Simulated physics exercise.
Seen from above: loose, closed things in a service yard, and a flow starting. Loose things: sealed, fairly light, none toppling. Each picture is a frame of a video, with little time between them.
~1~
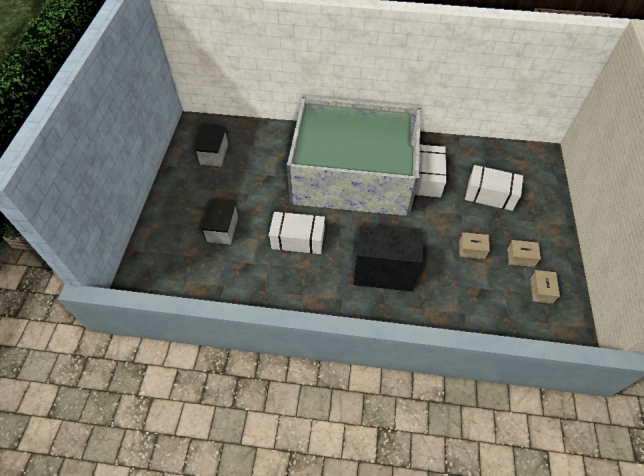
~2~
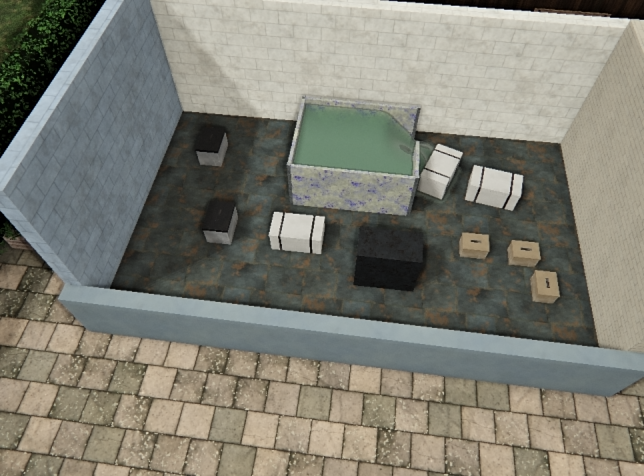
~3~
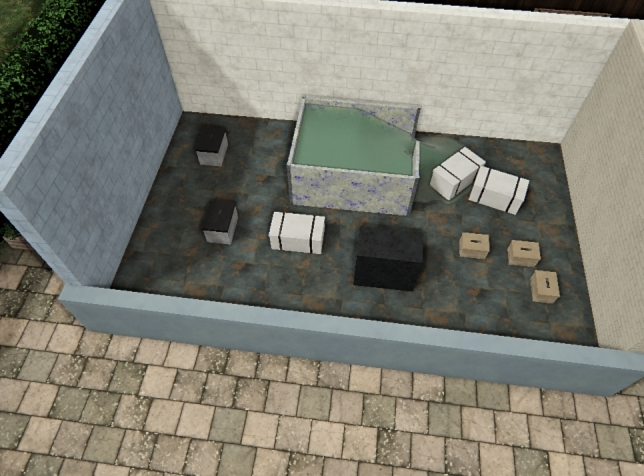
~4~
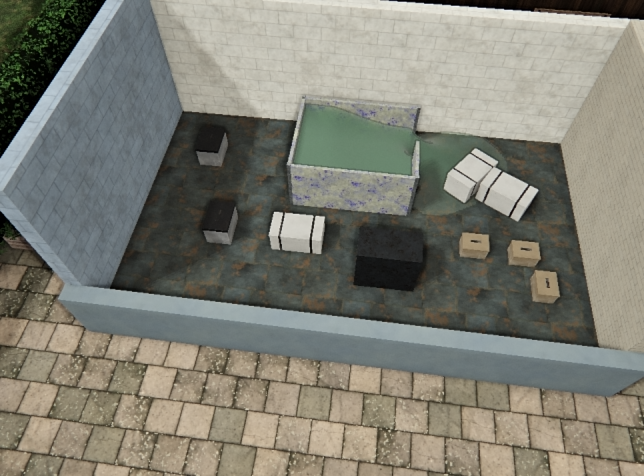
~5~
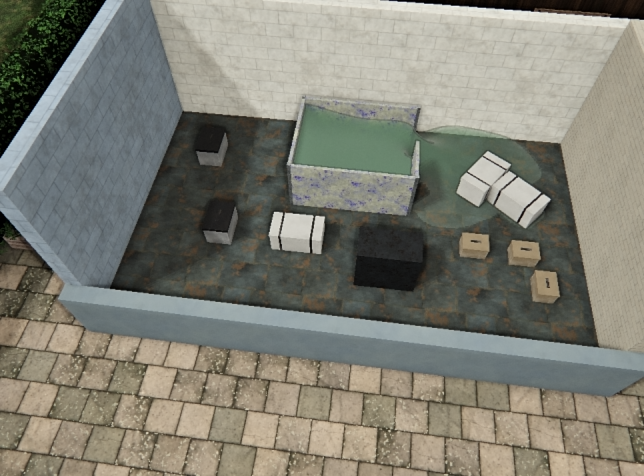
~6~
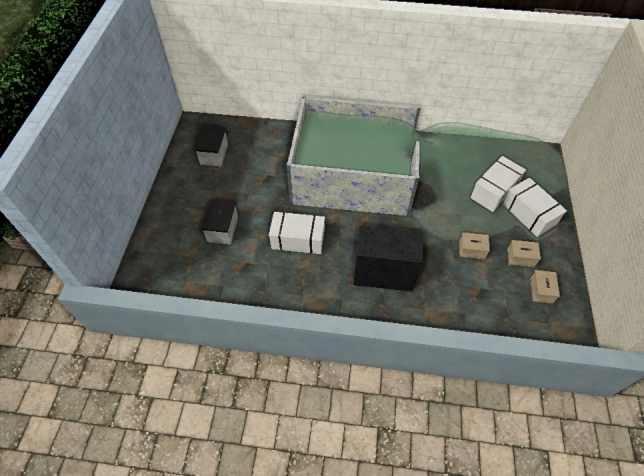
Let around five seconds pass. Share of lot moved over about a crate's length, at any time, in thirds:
The portion knocked well out of place is a third to two thirds.
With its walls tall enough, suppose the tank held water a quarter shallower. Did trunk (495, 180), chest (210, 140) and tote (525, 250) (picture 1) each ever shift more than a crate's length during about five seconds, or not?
Object 1: Passed the mark. Object 2: Stayed below the mark. Object 3: Passed the mark.
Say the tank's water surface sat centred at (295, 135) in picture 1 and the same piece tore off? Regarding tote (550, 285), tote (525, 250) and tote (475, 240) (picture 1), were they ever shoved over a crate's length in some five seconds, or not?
In order: Went well off, went well off, went well off.
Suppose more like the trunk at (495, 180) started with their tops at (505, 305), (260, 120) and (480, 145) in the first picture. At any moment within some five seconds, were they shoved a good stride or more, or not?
Taking them one at a time: Gets driven off, then remains close, then gets driven off.
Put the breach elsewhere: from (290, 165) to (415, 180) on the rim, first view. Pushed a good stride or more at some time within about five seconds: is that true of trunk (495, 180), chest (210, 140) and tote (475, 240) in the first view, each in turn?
First over the mark, then over the mark, then over the mark.
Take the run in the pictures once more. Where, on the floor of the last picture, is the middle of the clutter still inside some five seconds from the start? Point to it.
Mean position: About (273, 245).
A moment on, 2 of 8 are well off their spots; 1 afloat.
Next, 4 of 8 are well off their spots; 1 afloat.
Later, 4 of 8 are well off their spots; 3 afloat.
In the end, 5 of 8 are well off their spots, and 5 have been at some point; 3 afloat.
